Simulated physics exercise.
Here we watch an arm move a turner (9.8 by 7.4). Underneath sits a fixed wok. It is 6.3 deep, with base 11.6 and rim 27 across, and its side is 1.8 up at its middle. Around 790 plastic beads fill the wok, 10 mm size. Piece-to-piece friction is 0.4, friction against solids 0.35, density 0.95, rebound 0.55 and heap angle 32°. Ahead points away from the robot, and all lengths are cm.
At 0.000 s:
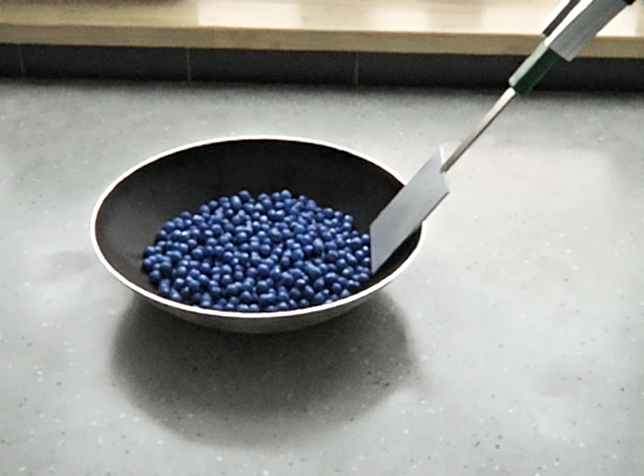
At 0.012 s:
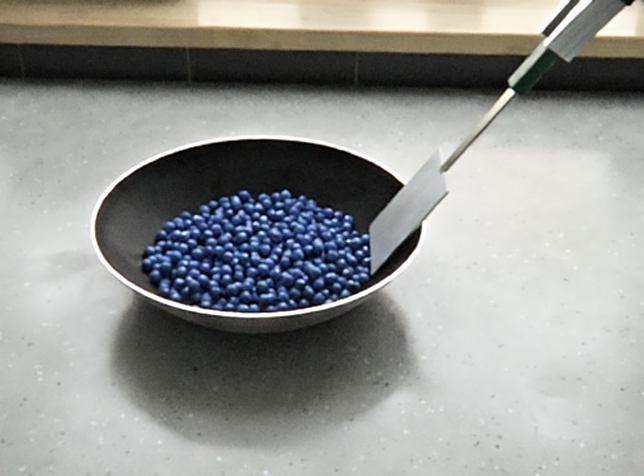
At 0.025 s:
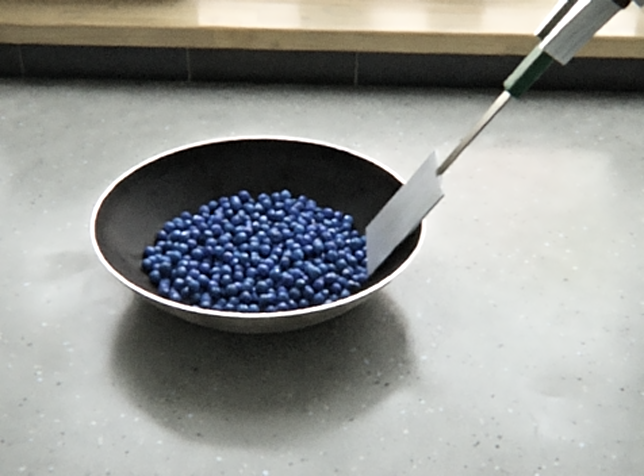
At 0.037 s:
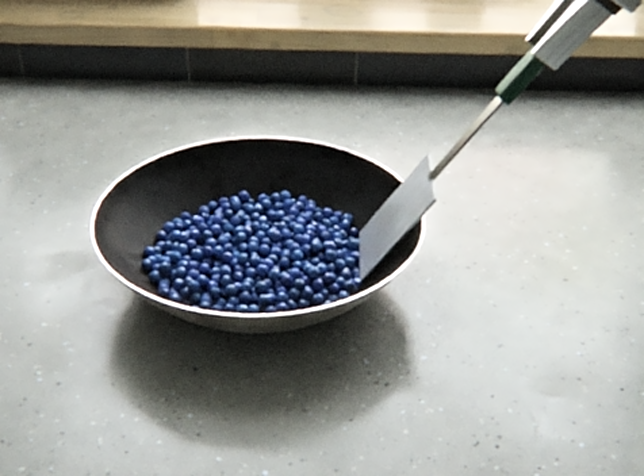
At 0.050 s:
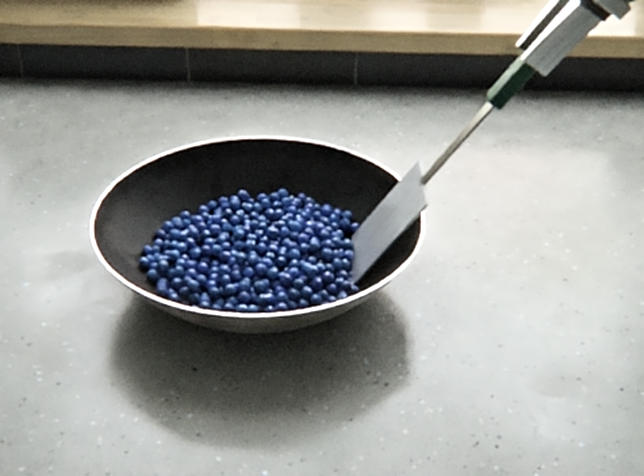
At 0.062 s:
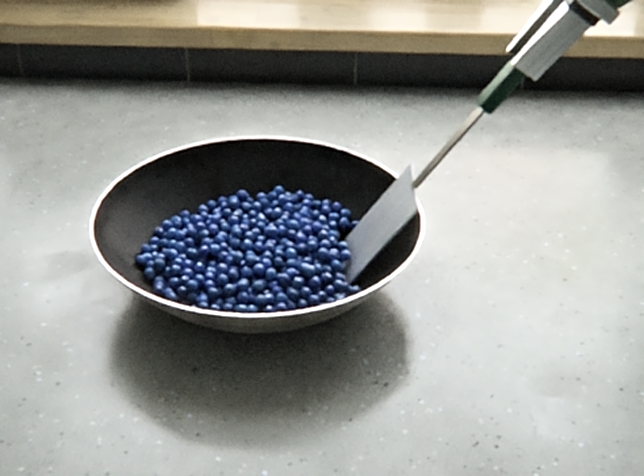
On a speckled grey counter, a robot arm slides a turner slightly left into blue beads in a dark wok, nudging them.
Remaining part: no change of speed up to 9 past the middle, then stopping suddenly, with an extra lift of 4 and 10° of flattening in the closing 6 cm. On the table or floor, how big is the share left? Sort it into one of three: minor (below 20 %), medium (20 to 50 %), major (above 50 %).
Minor, below 20 %.
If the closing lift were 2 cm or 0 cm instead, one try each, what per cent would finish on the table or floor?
Try one gives about 10 in a hundred, try two about 10 in a hundred.
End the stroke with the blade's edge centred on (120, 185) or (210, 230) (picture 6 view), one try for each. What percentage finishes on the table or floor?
First try roughly 25 percent, second roughly 0 percent.
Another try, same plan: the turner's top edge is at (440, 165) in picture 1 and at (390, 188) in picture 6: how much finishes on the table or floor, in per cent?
Roughly 25 %.
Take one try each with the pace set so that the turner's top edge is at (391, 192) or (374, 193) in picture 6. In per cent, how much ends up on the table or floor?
Respectively, around 25 and 35 per cent.
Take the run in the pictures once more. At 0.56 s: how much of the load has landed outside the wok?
It is near 10 percent.
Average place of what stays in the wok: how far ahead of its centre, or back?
Some 3.0 cm ahead of the centre.
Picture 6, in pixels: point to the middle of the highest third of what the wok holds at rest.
Pixel position: Approx. (176, 241).
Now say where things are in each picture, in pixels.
Turner top edge at (445, 168), sloping 56°; upper third of the load around (263, 249), from x 145 to 365, top at y 195; 790 in the wok, in the first picture.
Turner top edge at (444, 169), sloping 56°; upper third of the load around (263, 249), from x 145 to 365, top at y 195, in the second picture.
Turner top edge at (440, 171), sloping 56°; upper third of the load around (263, 249), from x 145 to 365, top at y 195, in the third picture.
Turner top edge at (433, 176), sloping 56°; upper third of the load around (264, 249), from x 145 to 365, top at y 195, in the fourth picture.
Turner top edge at (424, 181), sloping 56°; upper third of the load around (263, 247), from x 145 to 360, top at y 195, in the fifth picture.
Turner top edge at (415, 185), sloping 56°; upper third of the load around (261, 248), from x 140 to 355, top at y 190; 790 in the wok, in the sixth picture.
By 0.18 s, sloping 56°, highest piece 5 above the table; 790 in the wok.
By 0.30 s, sloping 53°, highest piece 6 above the table; 790 in the wok.
By 0.56 s, sloping 46°, highest piece 8 above the table; 685 in the wok, 94 on the table or floor, 11 on the blade or in flight.
By 1.61 s, sloping 46°, highest piece 7 above the table; 685 in the wok, 105 on the table or floor.
Final count, 685 in the wok, 105 on the table or floor. That is 13 % on the table or floor.
